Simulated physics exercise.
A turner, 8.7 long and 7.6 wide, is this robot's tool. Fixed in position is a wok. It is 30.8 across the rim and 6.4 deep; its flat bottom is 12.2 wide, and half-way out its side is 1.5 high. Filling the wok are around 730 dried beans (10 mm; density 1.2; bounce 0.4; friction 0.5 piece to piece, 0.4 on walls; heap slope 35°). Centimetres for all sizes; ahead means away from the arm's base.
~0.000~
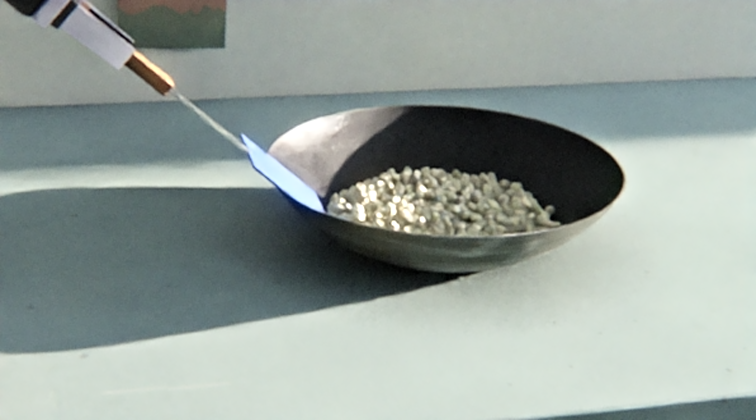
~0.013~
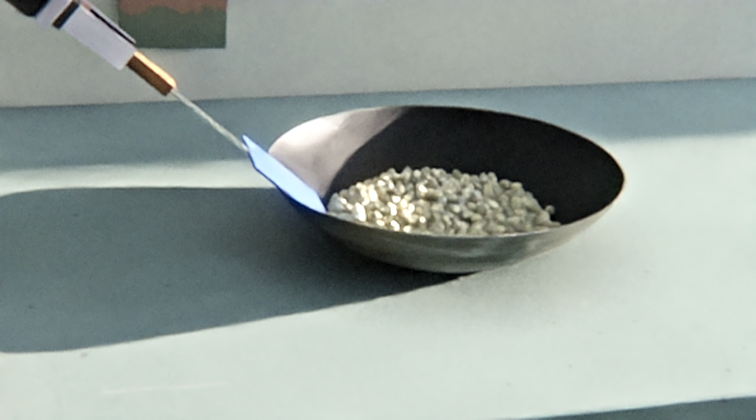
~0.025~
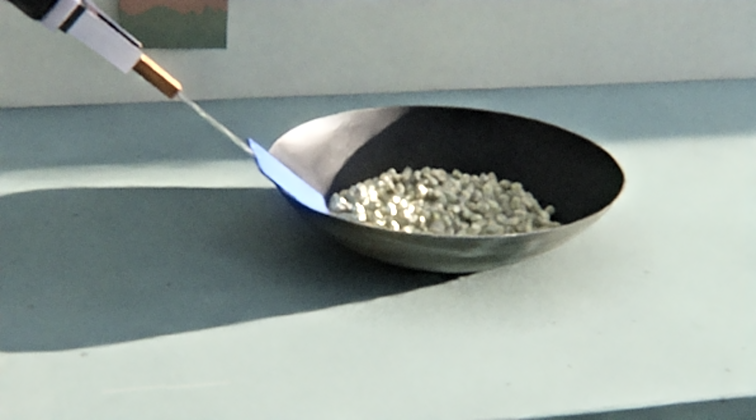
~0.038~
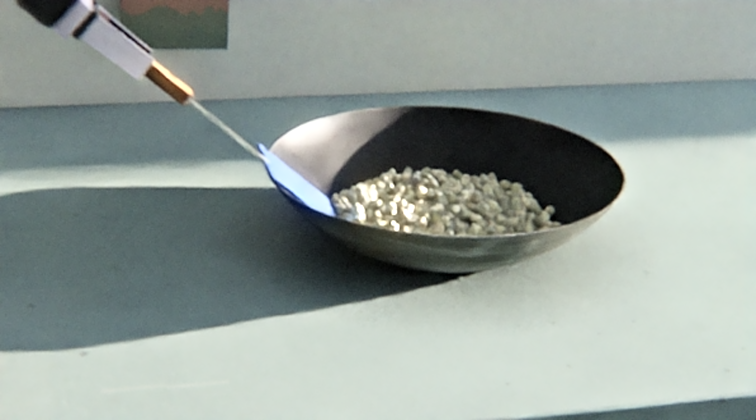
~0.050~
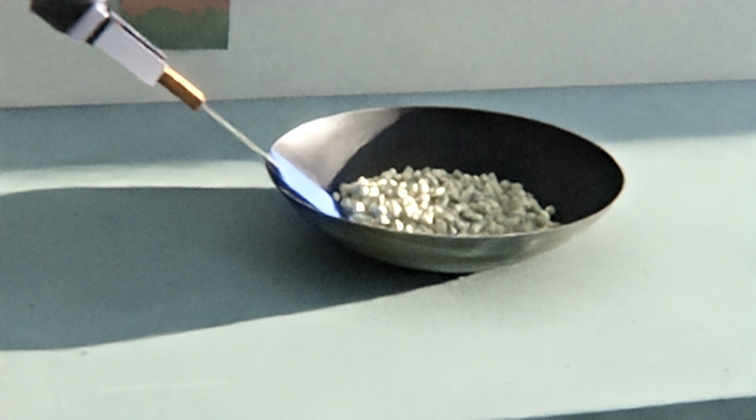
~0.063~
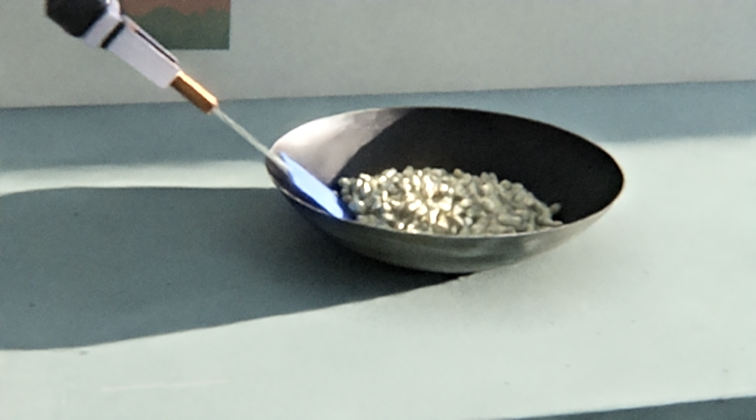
A pale blue-green surface in front of a light wall, crossed by a broad shadow, is seen from slightly above by a still camera. A dark, shallow metal wok holds a heap of pale dried beans, and a blue turner on a thin rod reaches in from the upper left. The turner slides slowly down and right inside the left rim, nudging the nearest beans slightly.
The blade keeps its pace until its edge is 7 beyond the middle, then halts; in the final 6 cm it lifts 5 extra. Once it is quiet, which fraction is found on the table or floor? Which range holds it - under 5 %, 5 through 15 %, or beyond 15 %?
The range under 5 % holds it.
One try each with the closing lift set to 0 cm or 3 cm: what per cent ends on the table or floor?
Result, in order: Approx. 0 % and 0 %.
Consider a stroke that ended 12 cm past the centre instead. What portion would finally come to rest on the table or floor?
That would give close to 20 per cent.
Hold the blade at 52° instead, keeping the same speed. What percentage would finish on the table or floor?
That would leave close to 5 per cent on the table or floor.
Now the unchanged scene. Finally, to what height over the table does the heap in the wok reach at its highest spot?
Height at rest: Roughly 7.0 cm.
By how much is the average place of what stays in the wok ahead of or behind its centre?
Roughly 4.5 cm ahead of the centre.
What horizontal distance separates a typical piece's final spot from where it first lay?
I'd estimate close to 4 centimetres.
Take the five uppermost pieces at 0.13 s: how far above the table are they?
I'd put them at about 4 centimetres above the table.
After 0.13 s, sloping 42°, highest piece 5 above the table; 733 in the wok.
After 0.20 s, sloping 42°, highest piece 6 above the table; 733 in the wok.
After 0.43 s, sloping 42°, highest piece 8 above the table; 721 in the wok, 6 on the table or floor, 6 on the blade or in flight.
After 1.48 s, sloping 42°, highest piece 7 above the table; 720 in the wok, 13 on the table or floor.
At rest, 720 in the wok, 13 on the table or floor. That is 2 % on the table or floor.
